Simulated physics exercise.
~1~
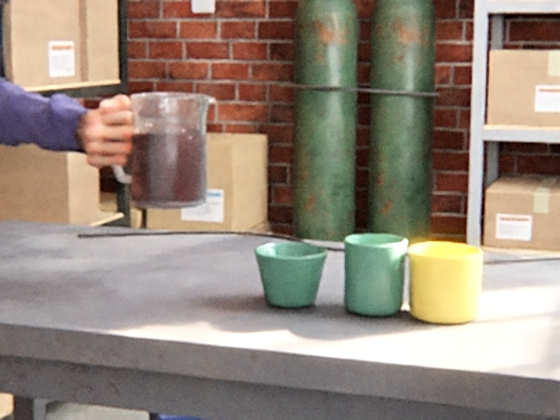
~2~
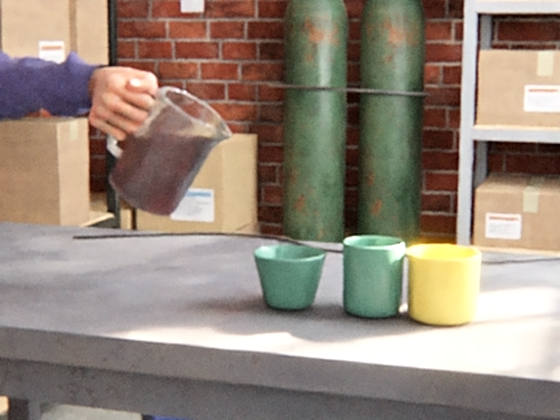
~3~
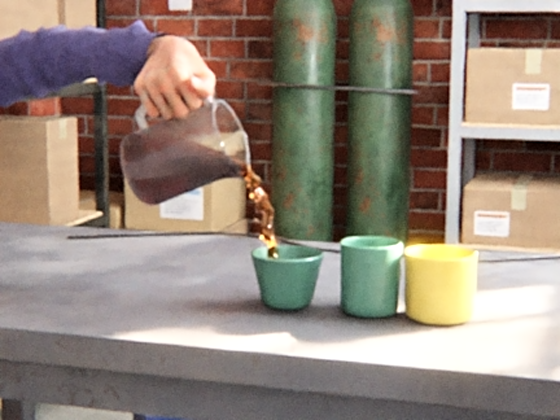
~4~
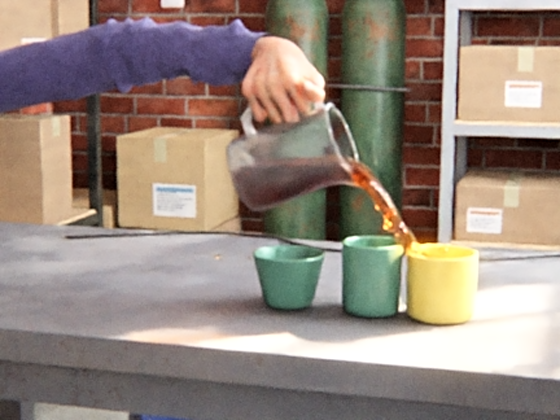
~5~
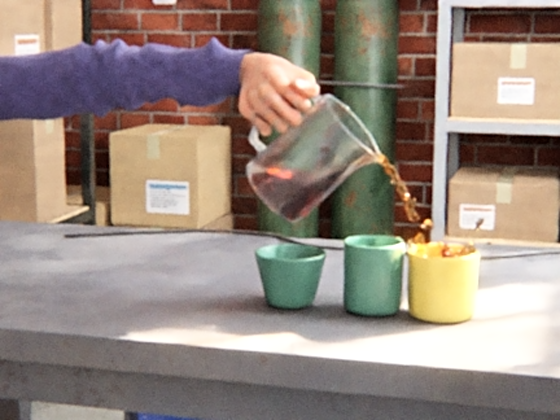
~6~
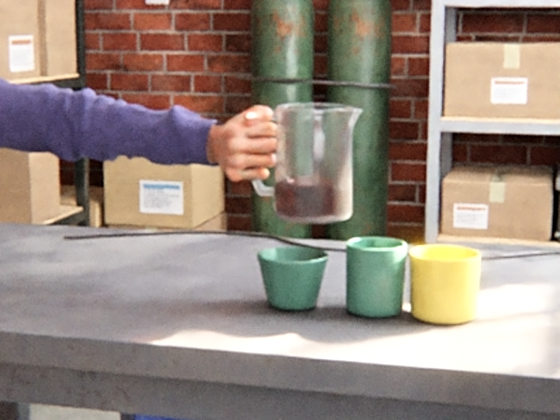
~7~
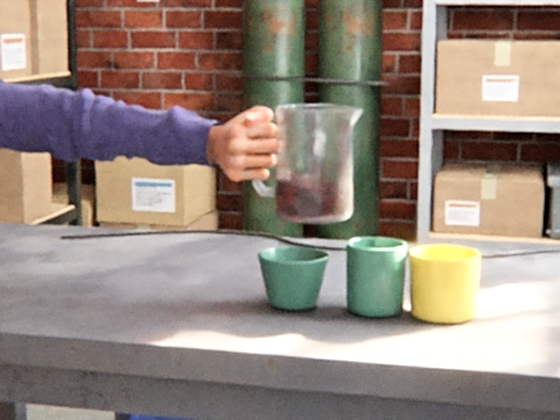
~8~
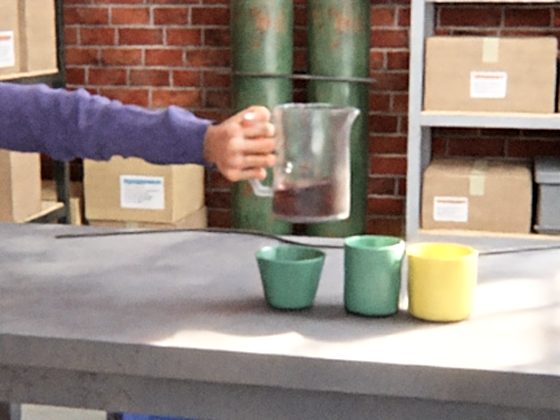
A hand pours brown tea from a clear pitcher into green and yellow cups, then holds it upright.
